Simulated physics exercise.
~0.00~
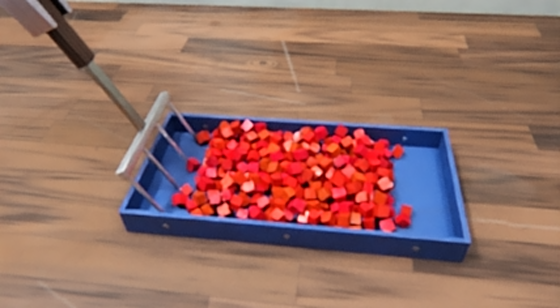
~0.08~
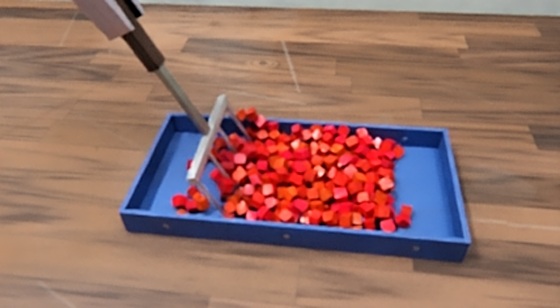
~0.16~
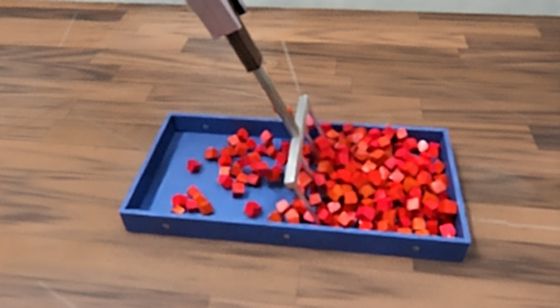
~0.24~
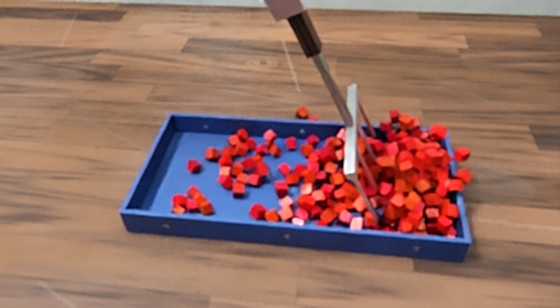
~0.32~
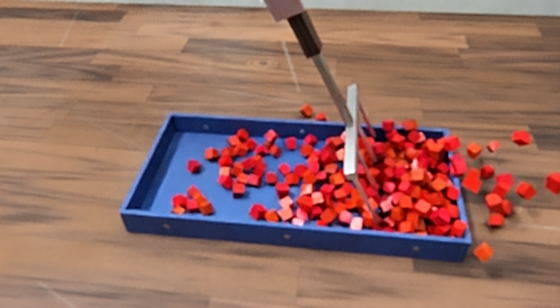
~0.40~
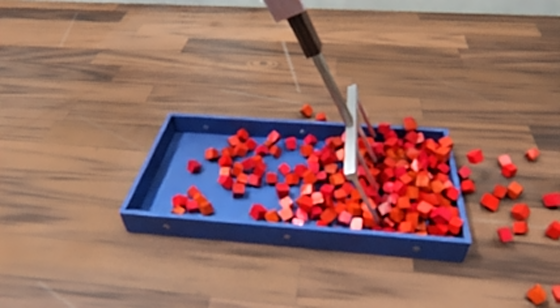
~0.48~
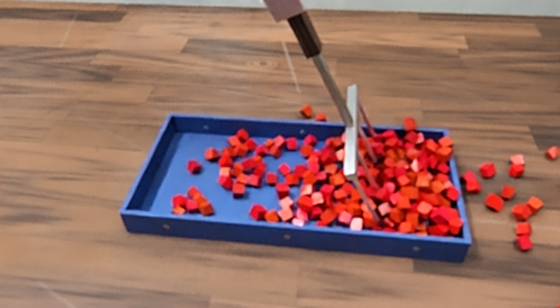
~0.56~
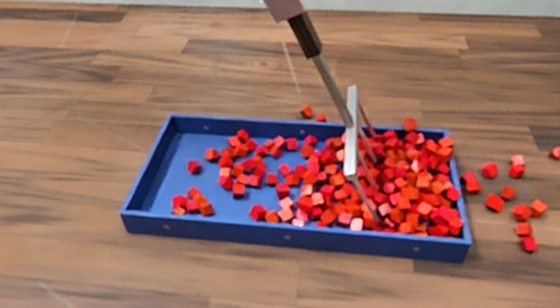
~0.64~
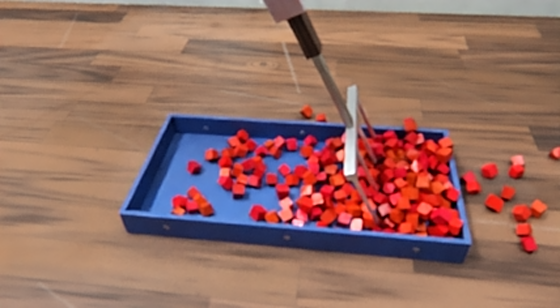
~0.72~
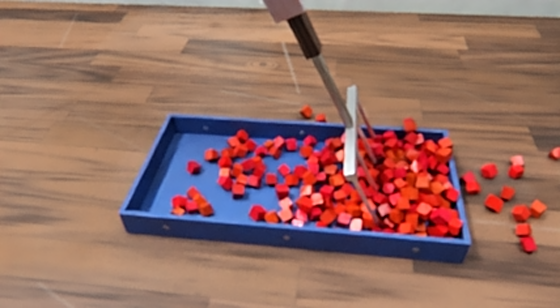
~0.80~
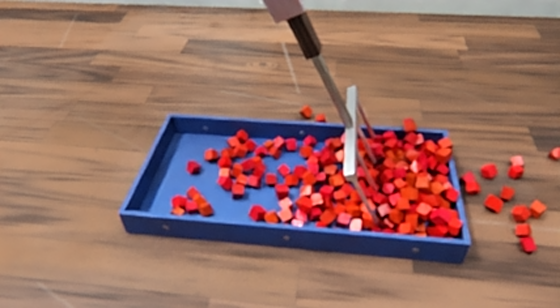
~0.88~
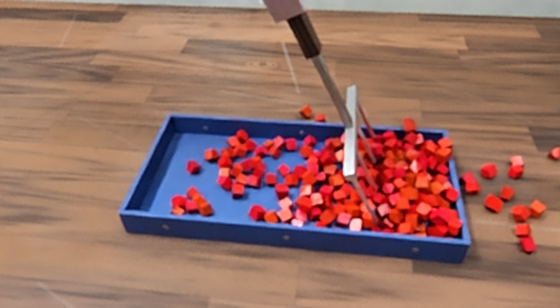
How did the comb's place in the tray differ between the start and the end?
At the start the comb was near the left end of the tray, beside the heap of cubes. At the end it stood among the cubes in the right part of the tray.
A comb held by a robot arm swept to the right through a heap of small red cubes in a blue tray, pushing some over the far end, and then stayed still with most cubes in the tray and some scattered outside.
